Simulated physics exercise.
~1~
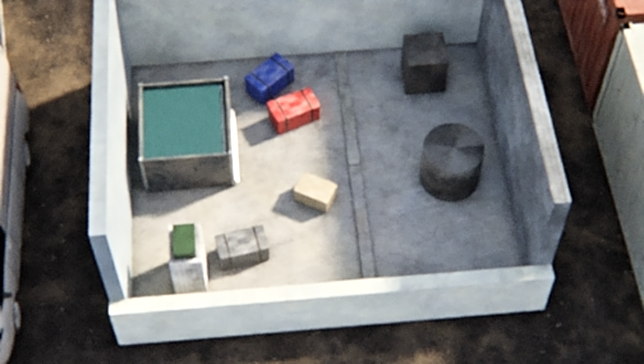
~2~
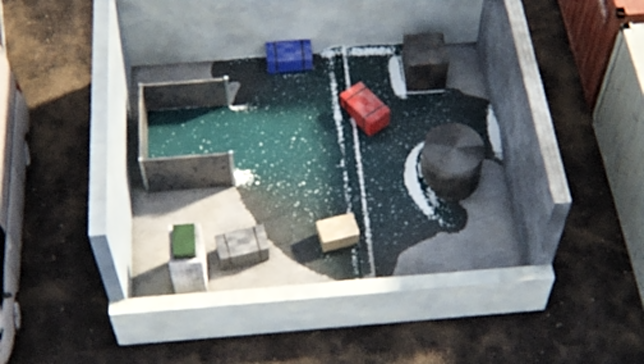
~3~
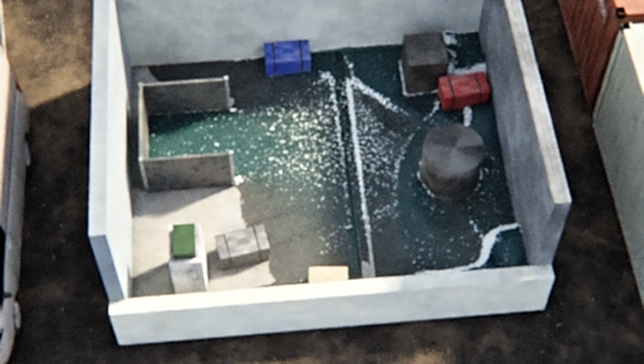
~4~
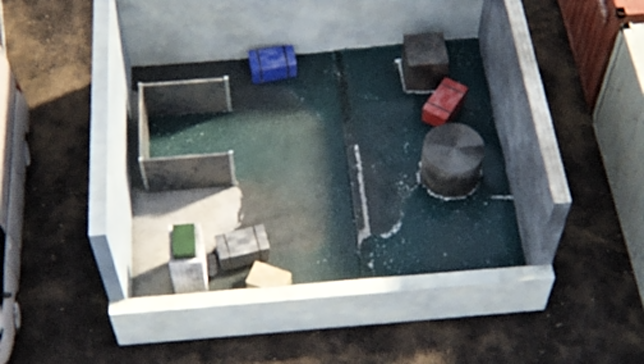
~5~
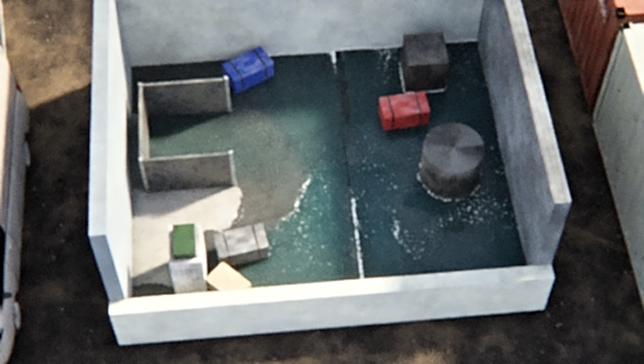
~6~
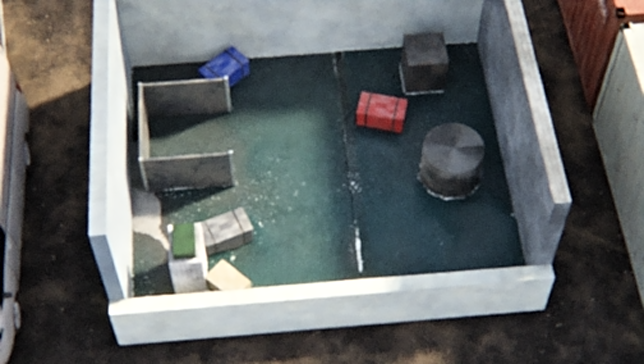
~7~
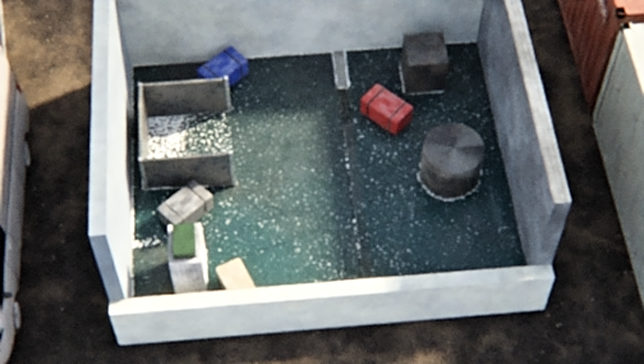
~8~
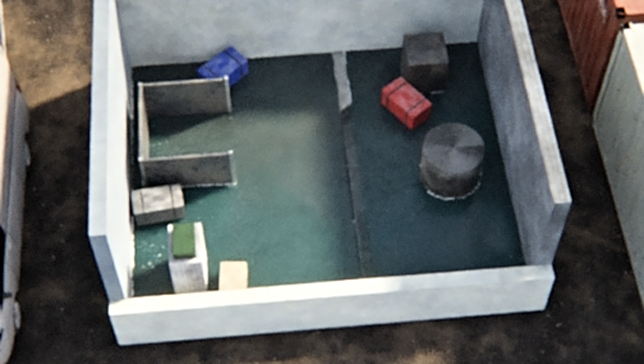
Teal water burst out of an open tank and flooded a walled yard, sweeping a red trunk over the low kerb to the right, while a blue one drifted left along the back wall and two crates ended up near the front left.
